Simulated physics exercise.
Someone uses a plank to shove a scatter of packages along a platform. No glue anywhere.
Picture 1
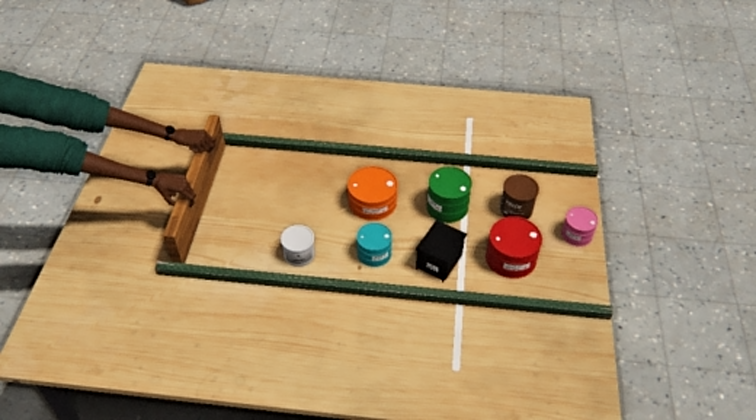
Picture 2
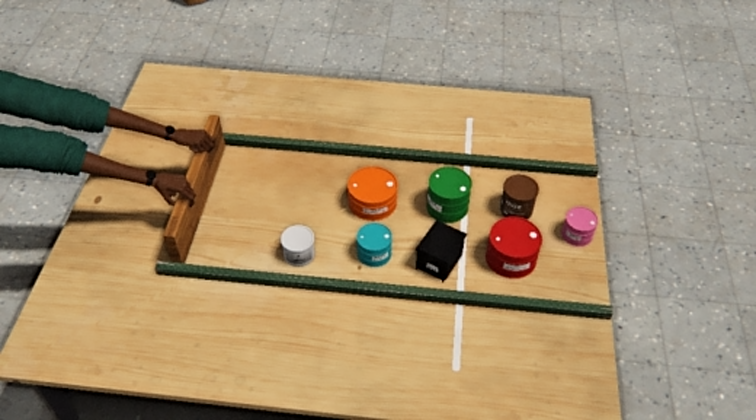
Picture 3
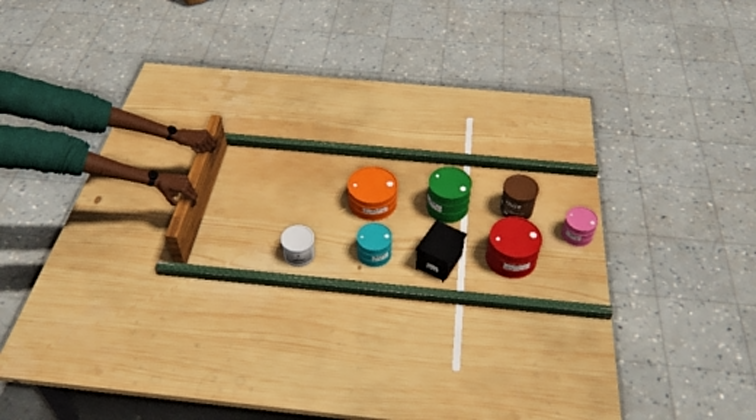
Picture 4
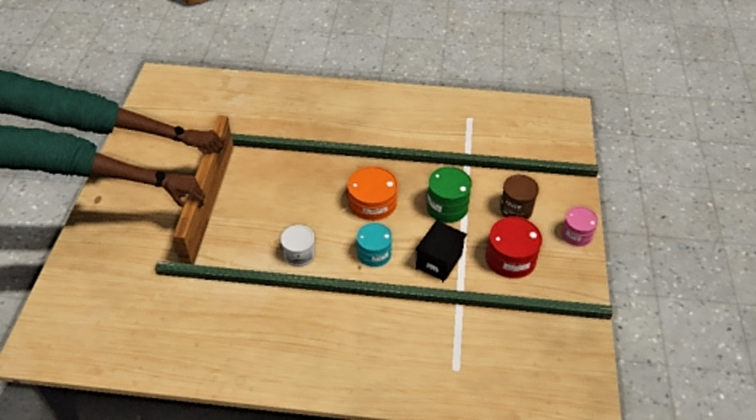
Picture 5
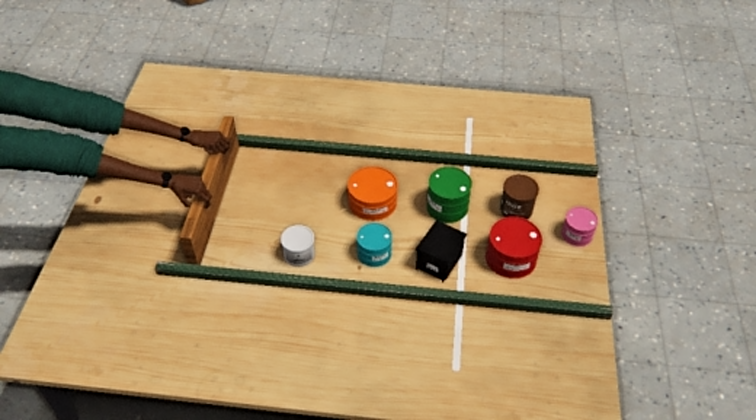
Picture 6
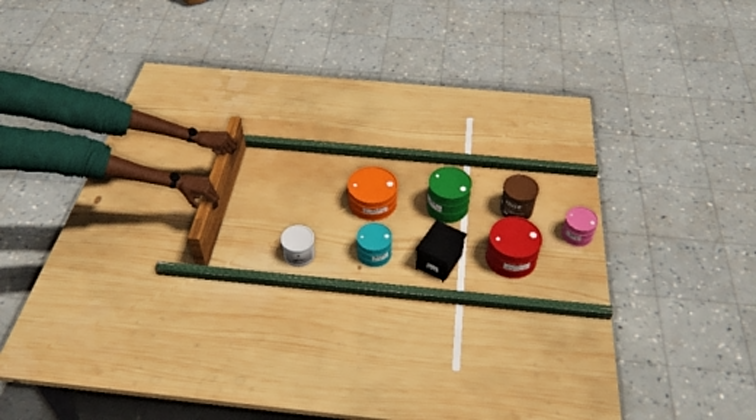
On a wooden platform, two hands hold a plank at the left and, after a near-still start, slide it slightly right between green rails toward colorful canisters and a black box, which stay in place around a white line.
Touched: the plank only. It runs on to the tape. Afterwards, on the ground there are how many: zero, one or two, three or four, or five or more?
Lost: Nothing.
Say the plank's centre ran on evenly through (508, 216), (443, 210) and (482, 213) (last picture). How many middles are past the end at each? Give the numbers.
That makes 2, 0, 0.
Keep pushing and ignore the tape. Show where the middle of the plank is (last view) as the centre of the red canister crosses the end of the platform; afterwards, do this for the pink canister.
At (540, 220) for the red canister; at (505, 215) for the pink canister.
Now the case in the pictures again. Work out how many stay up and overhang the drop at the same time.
Expected count: 0.
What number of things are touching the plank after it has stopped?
It's touching 3 at the end.
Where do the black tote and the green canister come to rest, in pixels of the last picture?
Black tote: About (516, 268); green canister: About (537, 201).
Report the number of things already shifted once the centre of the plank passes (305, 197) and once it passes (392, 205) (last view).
I get 1 at the one place and 5 at the other.
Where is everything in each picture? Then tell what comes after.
In the first picture, pink canister (580, 227); brown pail (519, 198); red canister (513, 248); plank (197, 187); tape (464, 227).
In the second picture, brown pail (519, 198); white pail (299, 246).
In the third picture, red canister (513, 248); plank (199, 187).
In the fourth picture, pink canister (580, 227); orange canister (373, 193).
In the fifth picture, brown pail (519, 198); turquoise canister (374, 245).
In the sixth picture, pink canister (580, 227); brown pail (519, 198); red canister (513, 248); plank (220, 189); tape (464, 227).
Soon after, none off yet; pink canister at rest near (580, 227); brown pail at rest near (519, 198); red canister at rest near (513, 248).
In the end, the number that fall off is zero.
